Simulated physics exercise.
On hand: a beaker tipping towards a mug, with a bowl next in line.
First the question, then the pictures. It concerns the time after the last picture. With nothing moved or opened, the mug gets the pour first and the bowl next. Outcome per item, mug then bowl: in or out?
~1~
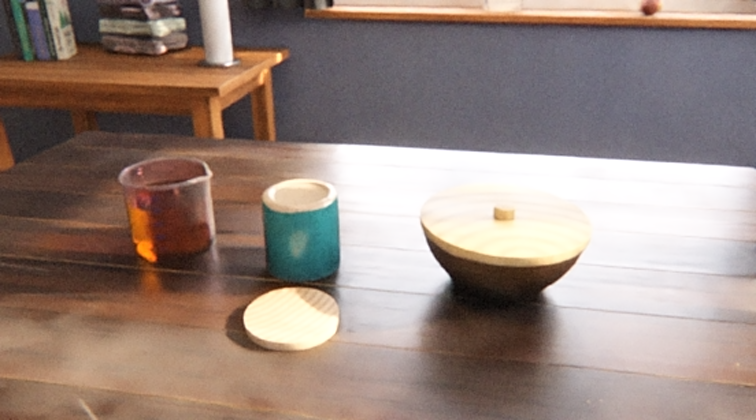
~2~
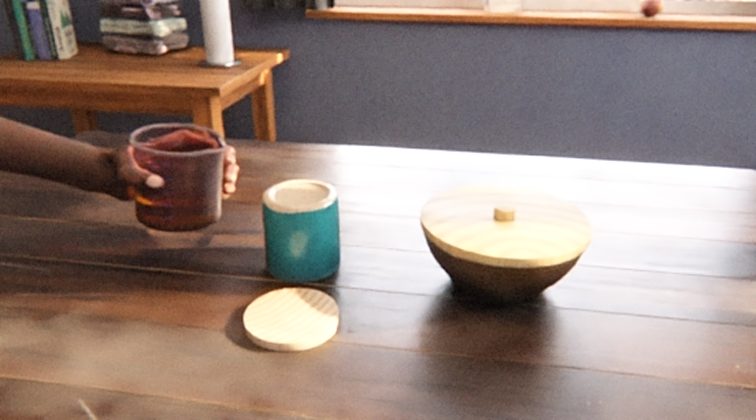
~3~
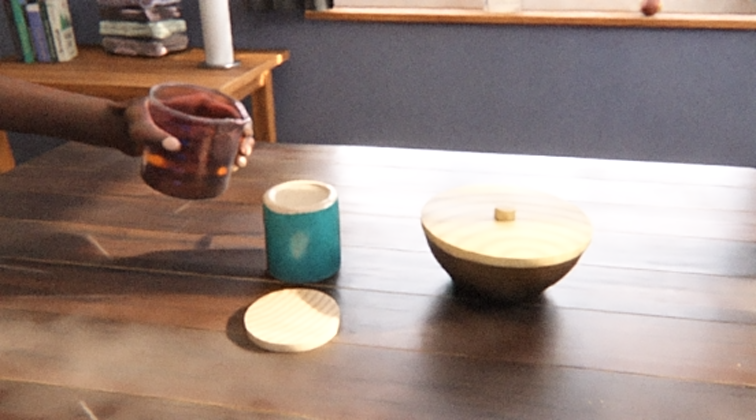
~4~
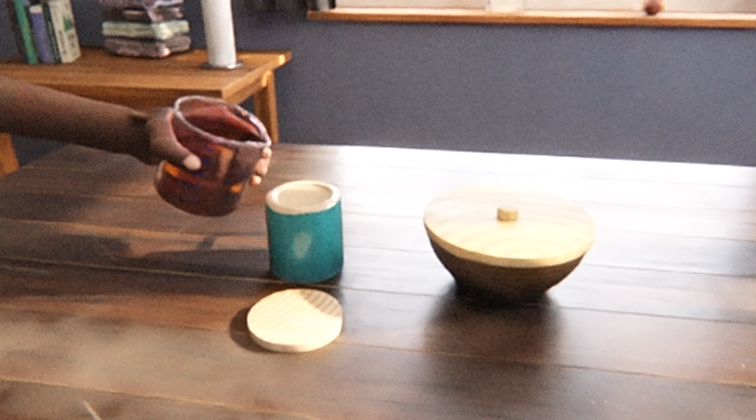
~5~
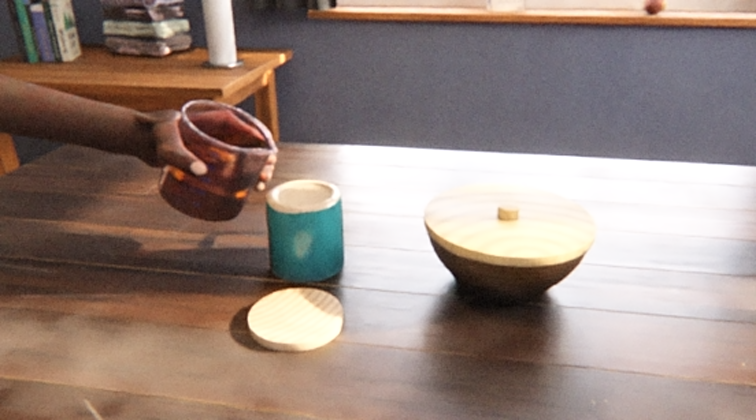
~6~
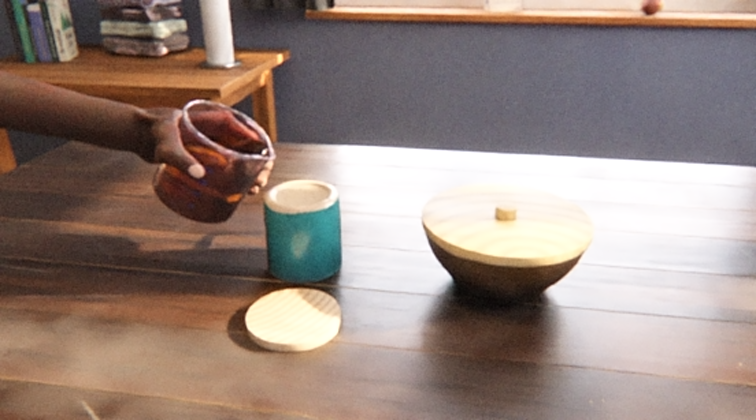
My prediction: The mug will end up with nothing; the bowl will end up with nothing.
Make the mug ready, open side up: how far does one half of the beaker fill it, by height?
Level: Near 55 per cent of height.
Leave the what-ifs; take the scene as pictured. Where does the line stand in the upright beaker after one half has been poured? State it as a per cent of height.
I make it close to 35 per cent.
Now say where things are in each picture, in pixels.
All stand on the top; beaker (170, 207) about two thirds full; mug (302, 231) upside down; bowl (499, 255) with its lid on, in the first picture.
The hand lifts the beaker; beaker about two thirds full, surface at (178, 162); mug (302, 232) upside down, in the second picture.
Tilting; beaker (192, 140) about two thirds full; bowl (500, 256) with its lid on, in the third picture.
No stream yet; beaker (209, 155) tipped 25° with all of its load; mug (305, 233) upside down, in the fourth picture.
Still nothing leaves it; beaker (215, 160) tipped 25° with all of its load; bowl (503, 255) with its lid on, in the fifth picture.
On the point of pouring; beaker (212, 162) tipped 30° with all of its load; mug (304, 232) upside down; bowl (501, 255) with its lid on, in the sixth picture.
Soon after, it runs off the upturned base of the mug.
Later, it hits the lid of the bowl and runs off.
In the end, the mug is empty, in a puddle; the bowl is empty, in a puddle.
